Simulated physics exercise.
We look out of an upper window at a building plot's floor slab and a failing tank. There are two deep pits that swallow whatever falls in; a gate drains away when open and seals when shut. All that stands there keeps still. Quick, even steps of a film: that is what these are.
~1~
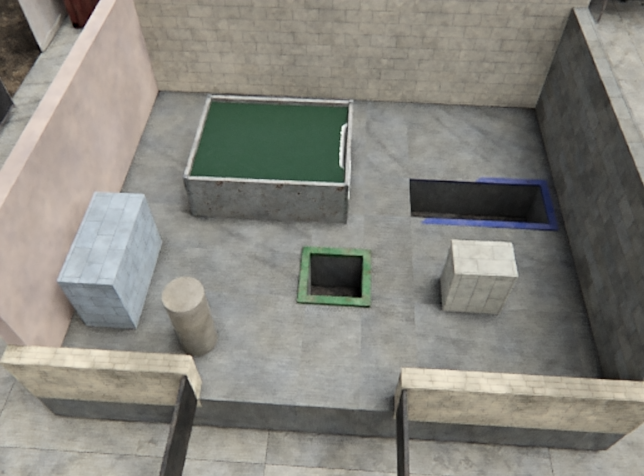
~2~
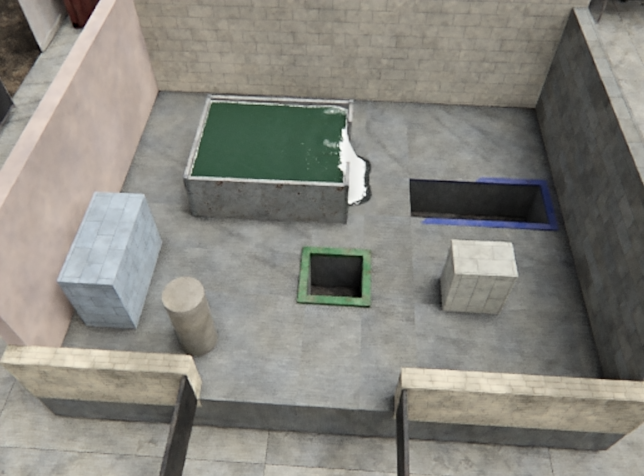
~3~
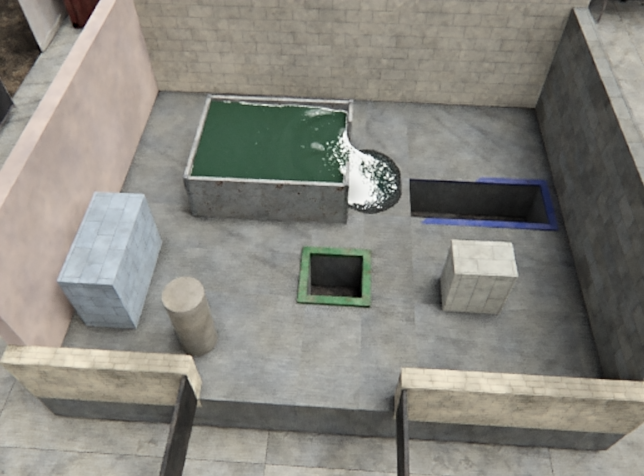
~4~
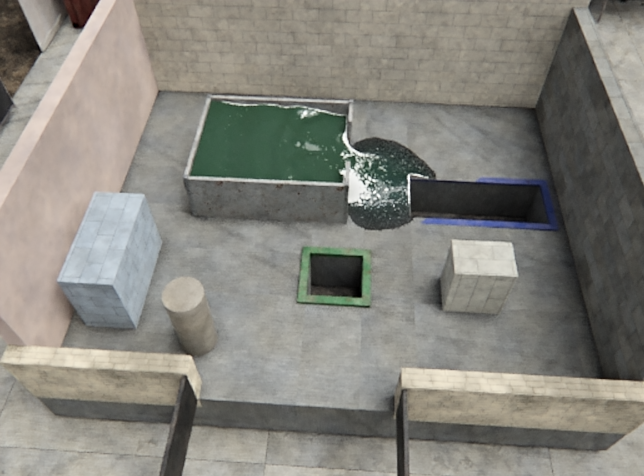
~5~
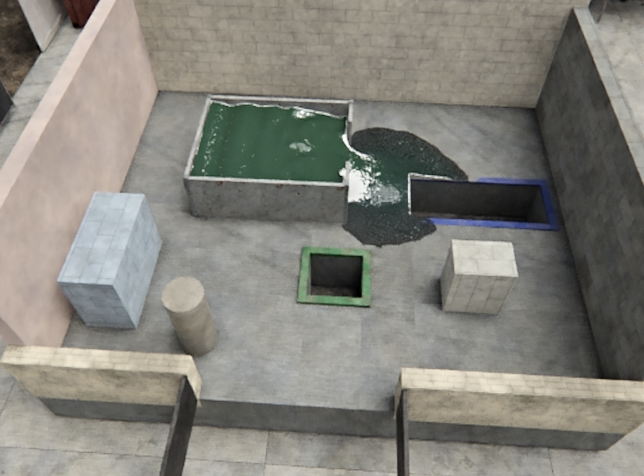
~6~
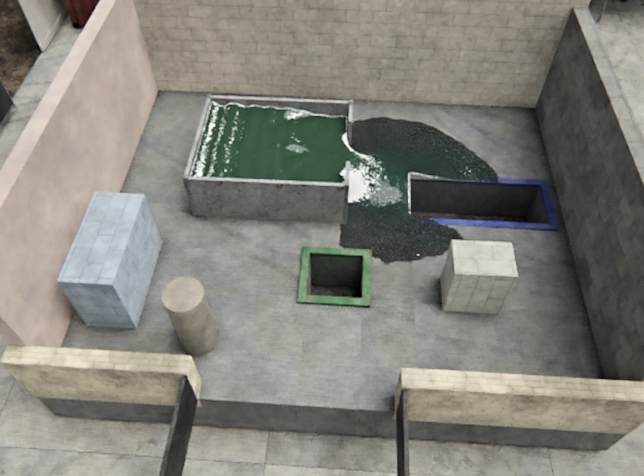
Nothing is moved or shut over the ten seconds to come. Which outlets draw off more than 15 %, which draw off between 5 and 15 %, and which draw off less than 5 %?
It goes like this: The gate draws off less than 5 %; the blue pit draws off more than 15 %; the green pit draws off less than 5 %.
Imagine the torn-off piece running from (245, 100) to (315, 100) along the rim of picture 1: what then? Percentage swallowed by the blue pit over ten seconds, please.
Blue: 30 %.
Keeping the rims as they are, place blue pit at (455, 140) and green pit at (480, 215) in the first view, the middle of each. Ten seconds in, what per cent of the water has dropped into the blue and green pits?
Percentages by pit: Blue at 35, green at 20.
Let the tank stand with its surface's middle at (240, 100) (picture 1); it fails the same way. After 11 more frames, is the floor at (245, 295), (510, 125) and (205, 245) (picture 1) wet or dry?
Outcome, in sequence: Unwetted, wetted, unwetted.
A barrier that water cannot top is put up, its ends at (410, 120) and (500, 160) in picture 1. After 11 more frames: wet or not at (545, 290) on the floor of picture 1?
Soaked.
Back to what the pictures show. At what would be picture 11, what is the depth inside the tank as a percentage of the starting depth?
Roughly 72 percent.
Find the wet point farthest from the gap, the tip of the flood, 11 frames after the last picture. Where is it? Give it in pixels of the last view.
My estimate: Roughly (593, 343).
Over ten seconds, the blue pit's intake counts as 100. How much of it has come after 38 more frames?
I make it 75 per cent.
A moment on, water covers 25 % of the floor; the gate 0 %, the blue pit 10 %, the green pit 0 %.
Next, water covers 30 % of the floor; the gate 0 %, the blue pit 18 %, the green pit 0 %.
Then, water covers 35 % of the floor; the gate 0 %, the blue pit 27 %, the green pit 0 %.
Later, water covers 45 % of the floor; the gate 0 %, the blue pit 45 %, the green pit 0 %.
In the end, water covers 60 % of the floor; the gate 1 %, the blue pit 60 %, the green pit 0 %.
